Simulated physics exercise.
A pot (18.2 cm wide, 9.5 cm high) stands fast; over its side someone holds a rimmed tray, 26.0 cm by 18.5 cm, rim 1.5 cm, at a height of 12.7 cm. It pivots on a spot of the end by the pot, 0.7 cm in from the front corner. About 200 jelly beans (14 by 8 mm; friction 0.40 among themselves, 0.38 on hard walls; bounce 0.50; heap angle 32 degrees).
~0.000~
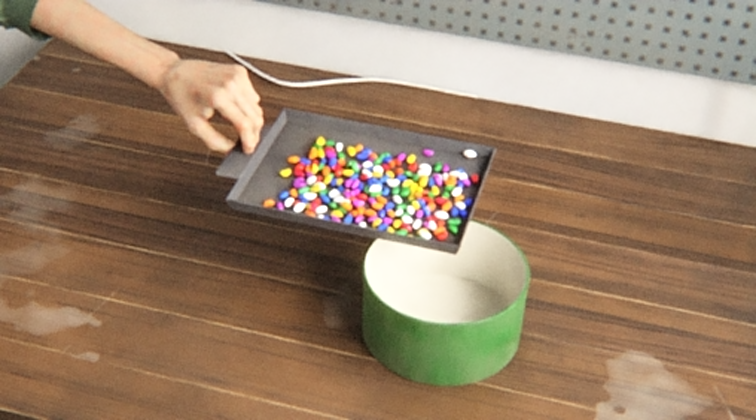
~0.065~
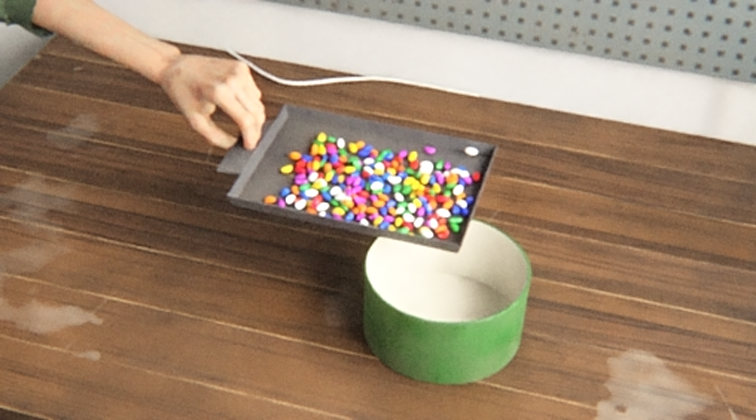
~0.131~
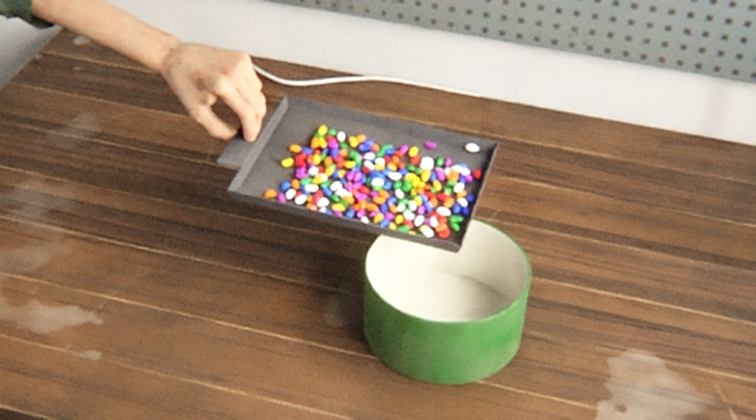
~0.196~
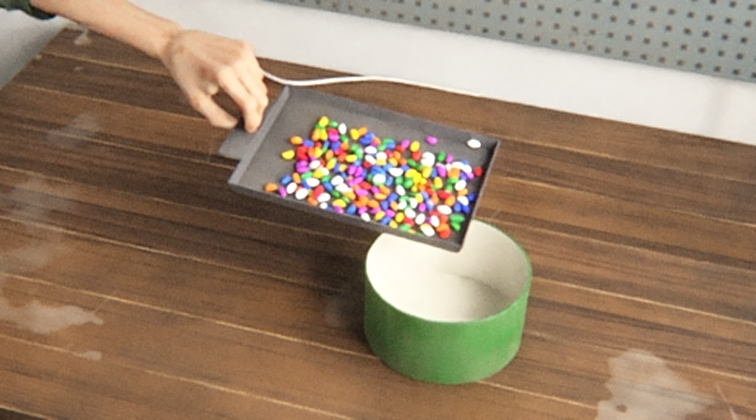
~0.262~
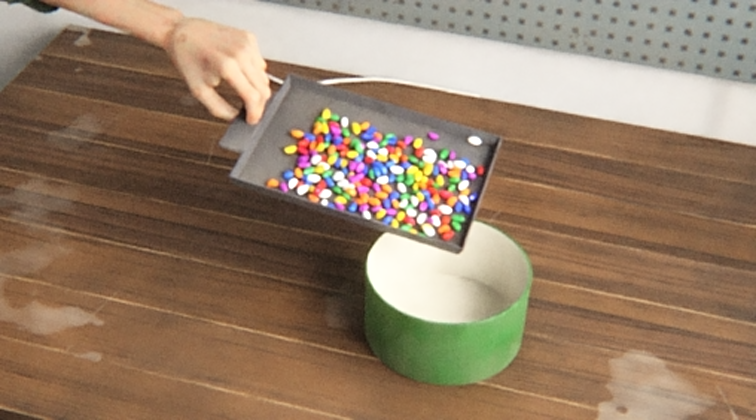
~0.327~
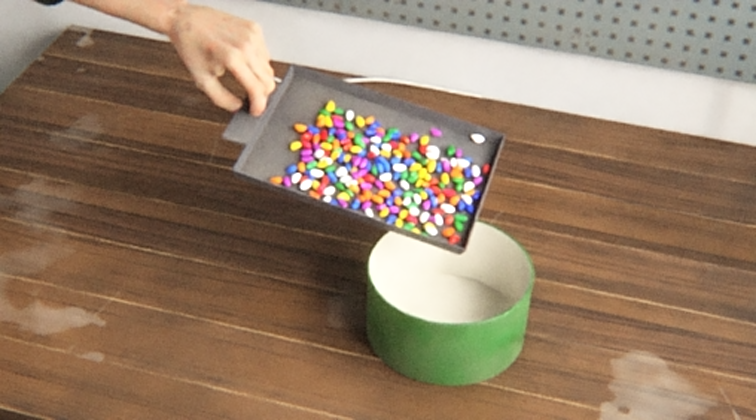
A hand held a dark rimmed tray of colorful jelly beans over the side of a green pot on a wooden table, then gradually raised the handle end, slanting the tray toward the pot.
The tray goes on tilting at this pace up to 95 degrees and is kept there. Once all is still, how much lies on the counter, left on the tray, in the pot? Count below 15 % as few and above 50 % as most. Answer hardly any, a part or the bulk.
Counter hardly any, tray hardly any, pot the bulk.
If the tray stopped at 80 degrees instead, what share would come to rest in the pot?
Then about 95 per cent.
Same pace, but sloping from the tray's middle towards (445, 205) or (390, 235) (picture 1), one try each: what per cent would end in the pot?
Some 65 and 95 per cent.
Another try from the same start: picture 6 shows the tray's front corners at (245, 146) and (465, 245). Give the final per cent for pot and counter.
Pot 60, counter 40.
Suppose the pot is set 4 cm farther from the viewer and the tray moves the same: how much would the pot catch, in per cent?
It would be near 70 per cent.
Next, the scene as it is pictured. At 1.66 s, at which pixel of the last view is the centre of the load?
Around (476, 330).
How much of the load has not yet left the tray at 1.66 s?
Roughly 35 per cent.
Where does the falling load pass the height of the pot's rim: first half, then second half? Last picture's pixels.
First near (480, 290), later near (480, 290).
After 1.13 s, tilt 51 degrees; the tray holds 100 %, the pot 0 %.
After 1.66 s, tilt 76 degrees; the tray holds 35 %, the pot 65 %.
After 2.26 s, tilt 95 degrees; the tray holds 0 %, the pot 100 %.
In the end, at 2.6 s, counter 0 %, tray 0 %, pot 100 %.
